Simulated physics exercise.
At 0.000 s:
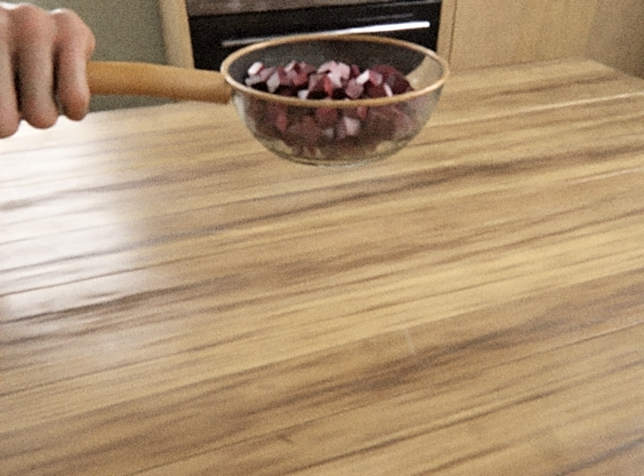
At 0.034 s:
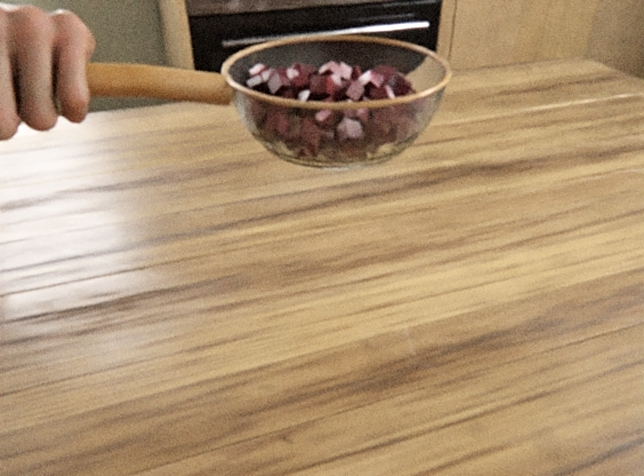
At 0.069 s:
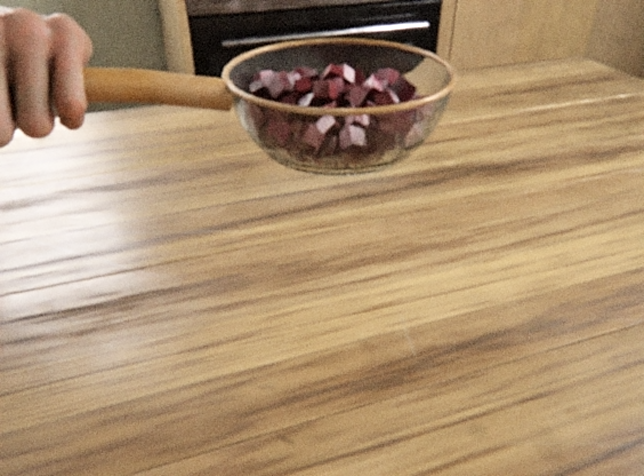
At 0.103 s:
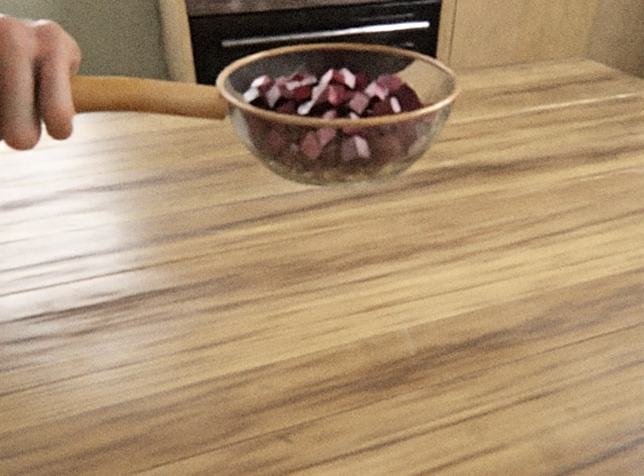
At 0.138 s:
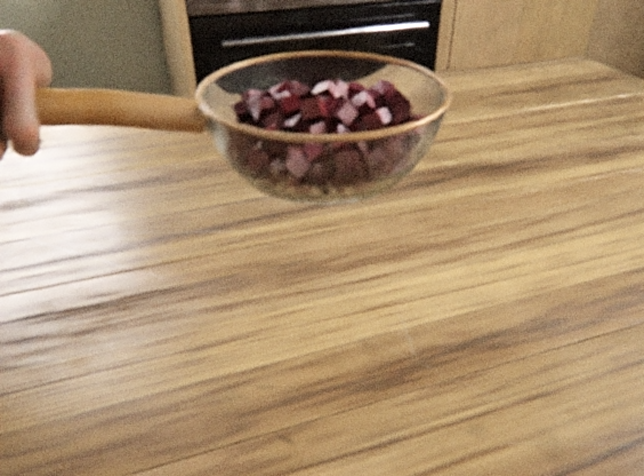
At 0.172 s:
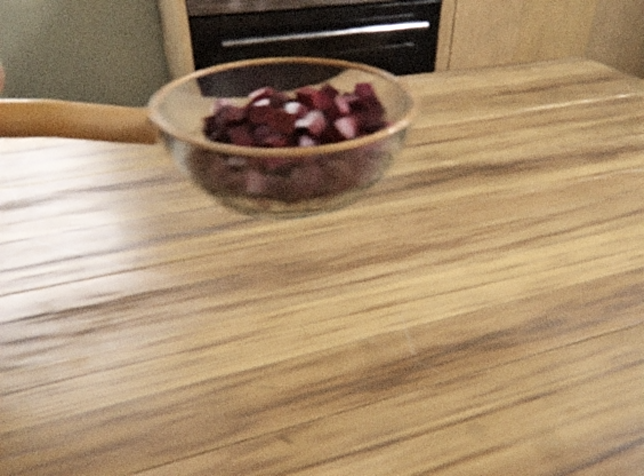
At first, a hand at the upper left holds a clear bowl of dark red beetroot cubes by its long wooden handle, nearly still above a wooden table. Then the hand draws the level bowl slightly downward and leftward, picking up speed, until the hand is almost out of view.
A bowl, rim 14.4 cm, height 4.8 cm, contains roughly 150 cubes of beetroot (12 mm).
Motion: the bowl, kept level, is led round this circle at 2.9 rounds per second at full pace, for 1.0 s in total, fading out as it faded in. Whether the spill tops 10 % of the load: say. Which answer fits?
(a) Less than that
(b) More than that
b.
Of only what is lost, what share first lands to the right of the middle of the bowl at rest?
Share: Some 70 %.
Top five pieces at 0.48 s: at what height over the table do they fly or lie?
Estimate: Near 18 cm.
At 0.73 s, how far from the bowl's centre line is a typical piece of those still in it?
That comes to about 4.5 centimetres.
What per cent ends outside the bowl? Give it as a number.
Something like 55 in a hundred.
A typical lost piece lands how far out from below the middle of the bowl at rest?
Distance: Around 22 centimetres.
After 0.48 s, bowl 85 %, in the air 10 %; middle of the pieces not yet landed near (341, 101).
After 0.73 s, fallen in front of where it stops 5 %, fallen right of where it stops 5 %, bowl 65 %, in the air 15 %; middle of the pieces not yet landed near (232, 84).
After 0.96 s, fallen right of where it stops 15 %, bowl 50 %, fallen left of where it stops 5 %, fallen behind where it stops 15 %, in the air 15 %; middle of the pieces not yet landed near (257, 153).
After 1.18 s, fallen in front of where it stops 15 %, fallen right of where it stops 15 %, bowl 45 %, fallen left of where it stops 10 %, fallen behind where it stops 15 %; middle of the pieces not yet landed near (170, 137).
At rest (2.0 s), fallen in front of where it stops 15 %, fallen right of where it stops 15 %, bowl 45 %, fallen left of where it stops 10 %, fallen behind where it stops 15 %.
